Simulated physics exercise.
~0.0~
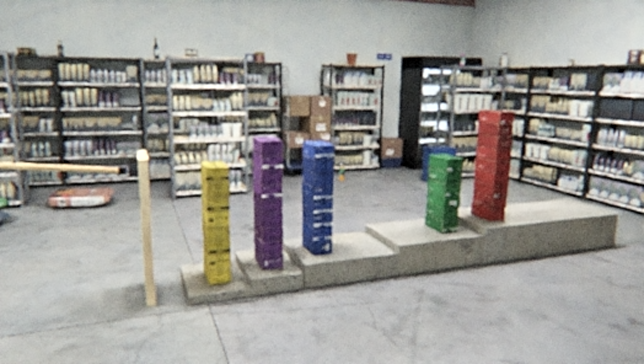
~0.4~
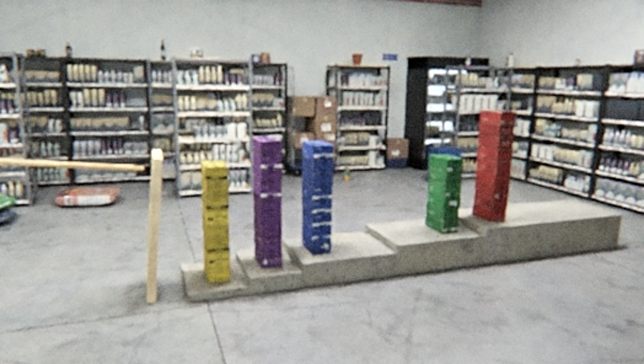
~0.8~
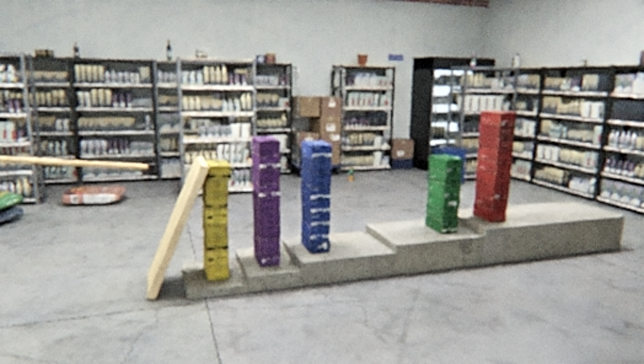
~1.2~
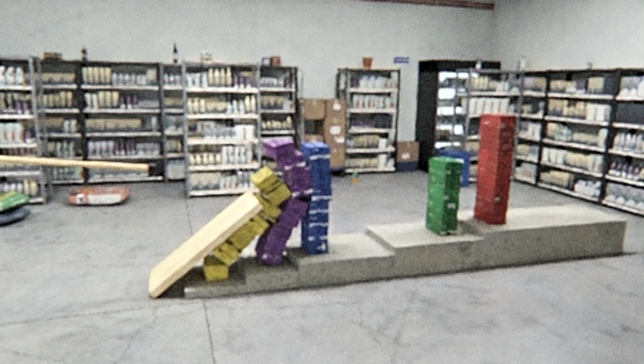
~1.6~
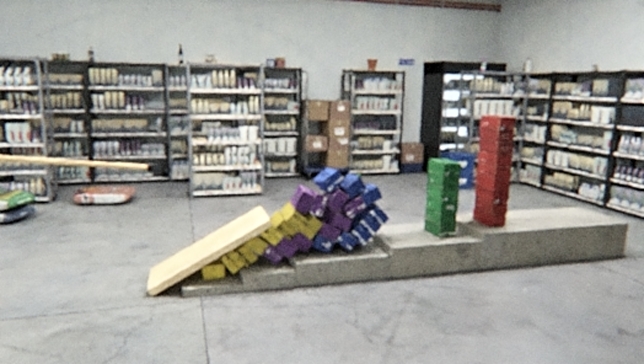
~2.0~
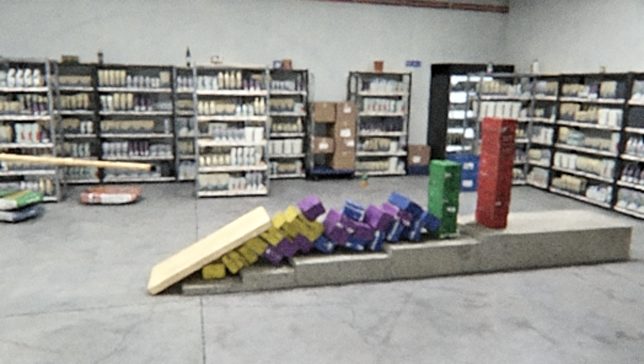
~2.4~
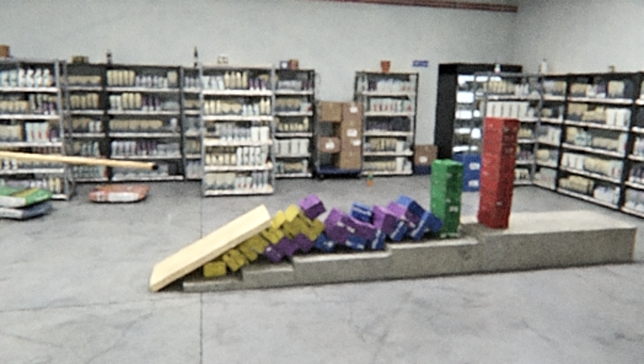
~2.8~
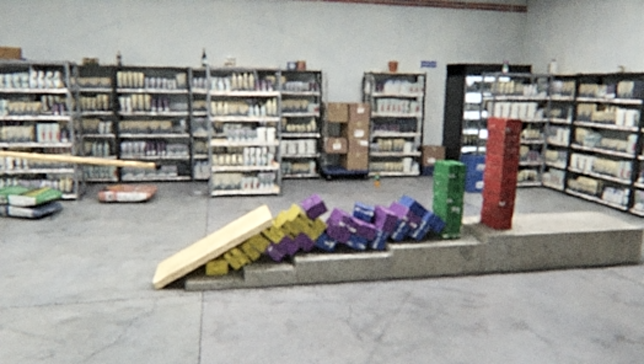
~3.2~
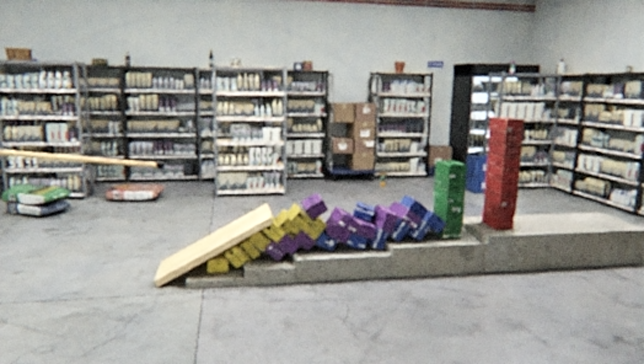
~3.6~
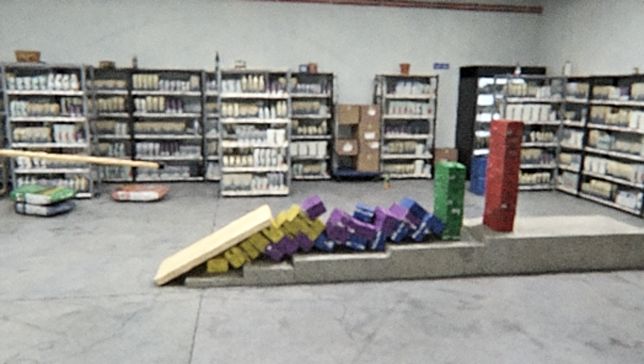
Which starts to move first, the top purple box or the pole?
The pole starts to move first, shifting to the right while the purple pile is still standing straight. The top purple box only moves later, once the board has tipped over into the yellow pile.
